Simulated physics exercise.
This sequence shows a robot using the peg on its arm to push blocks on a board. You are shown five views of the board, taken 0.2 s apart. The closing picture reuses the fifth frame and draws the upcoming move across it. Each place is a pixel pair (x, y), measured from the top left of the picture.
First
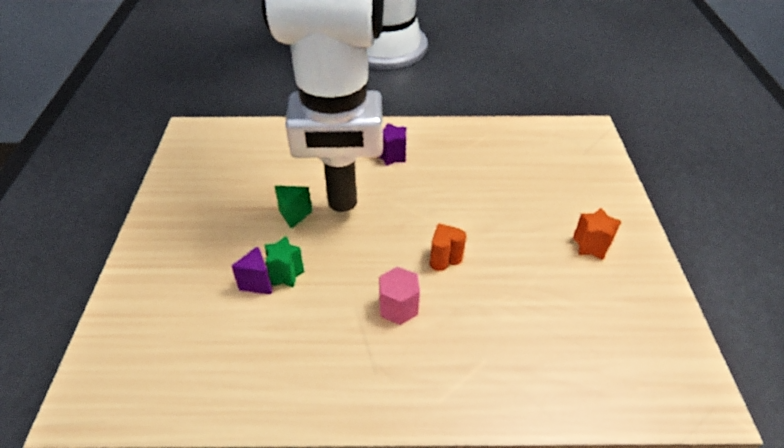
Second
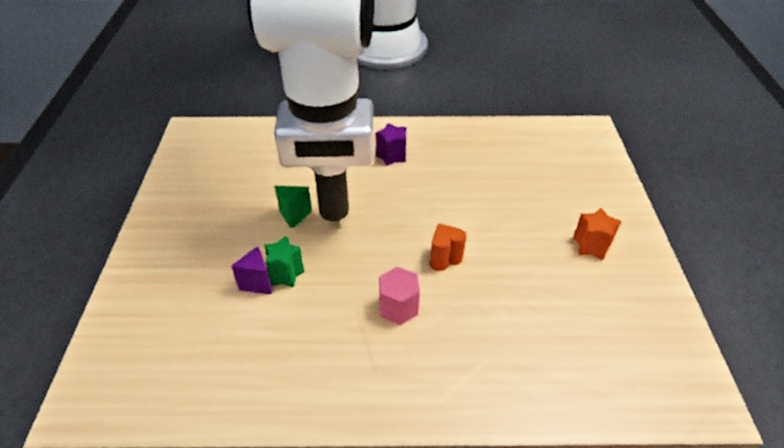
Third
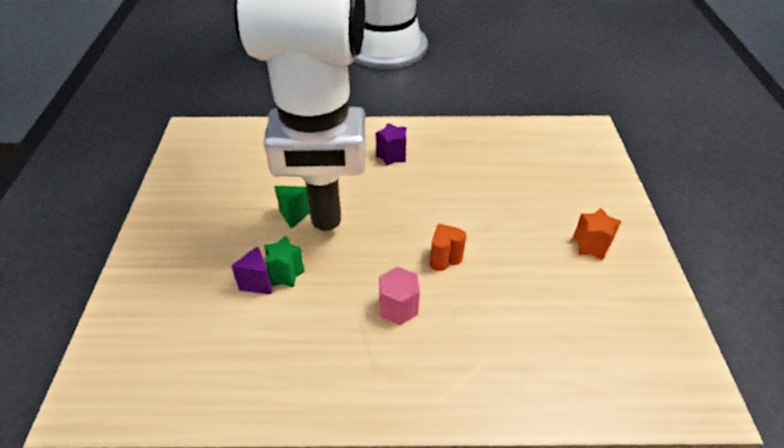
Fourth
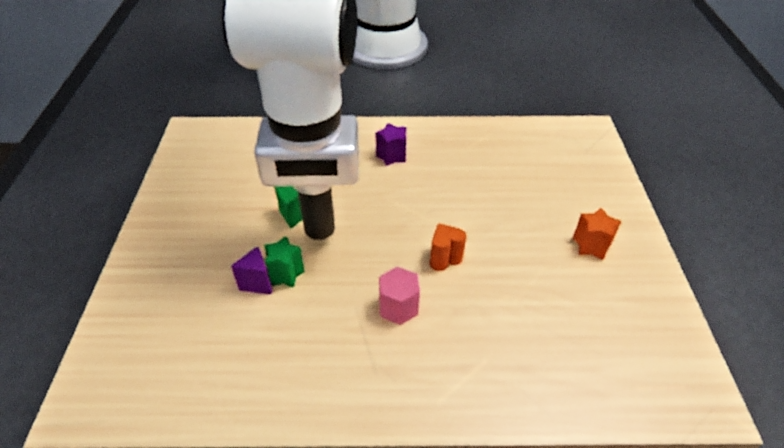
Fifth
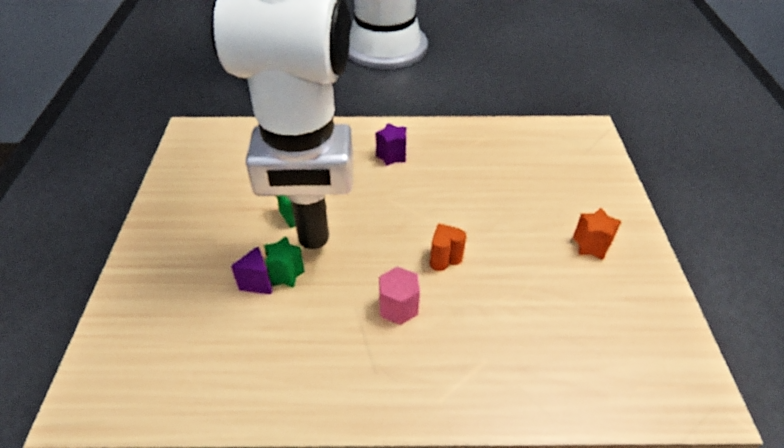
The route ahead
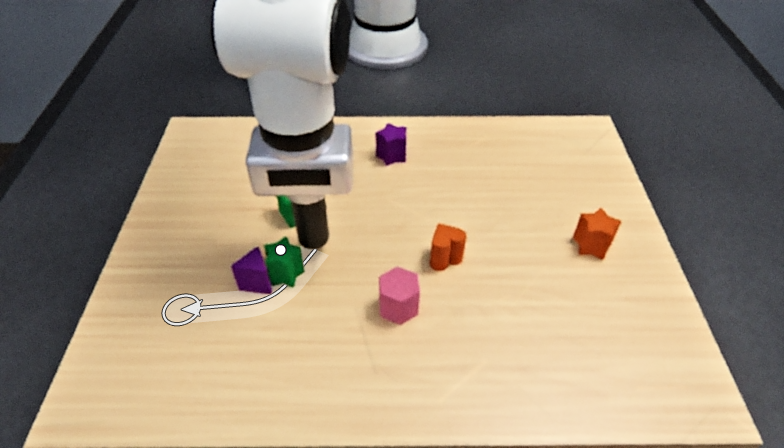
On a wooden board, a robot arm moves its peg slightly toward the green star block.
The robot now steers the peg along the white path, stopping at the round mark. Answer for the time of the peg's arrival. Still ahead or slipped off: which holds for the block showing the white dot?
The peg no longer has it in front.
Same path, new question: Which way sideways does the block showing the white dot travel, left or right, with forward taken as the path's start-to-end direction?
To the path's left.
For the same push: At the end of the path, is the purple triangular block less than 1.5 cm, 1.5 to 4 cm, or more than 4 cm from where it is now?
Final distance: More than 4 cm.
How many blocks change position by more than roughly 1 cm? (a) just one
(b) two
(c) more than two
The one that fits is b, two.
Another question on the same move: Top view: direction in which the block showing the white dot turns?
Verdict: Counterclockwise.
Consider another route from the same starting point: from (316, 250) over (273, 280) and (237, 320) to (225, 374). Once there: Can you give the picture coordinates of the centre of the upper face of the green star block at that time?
It is at (181, 344).
The drawn path runs from (316, 250) via (286, 285) and (237, 305), ending at (181, 310); the dot is on the green star block.
The first path, step by step. One third of the way, peg at (282, 274); purple triangular block at (223, 276), turned 20° clockwise; green star block at (252, 278).
Two thirds of the way, peg at (233, 293); purple triangular block at (174, 292), turned 60° clockwise; green star block at (203, 302).
At the end, peg at (176, 298); purple triangular block at (131, 302), turned 45° clockwise; green star block at (175, 312), turned 60° anticlockwise; green triangular block not moved.
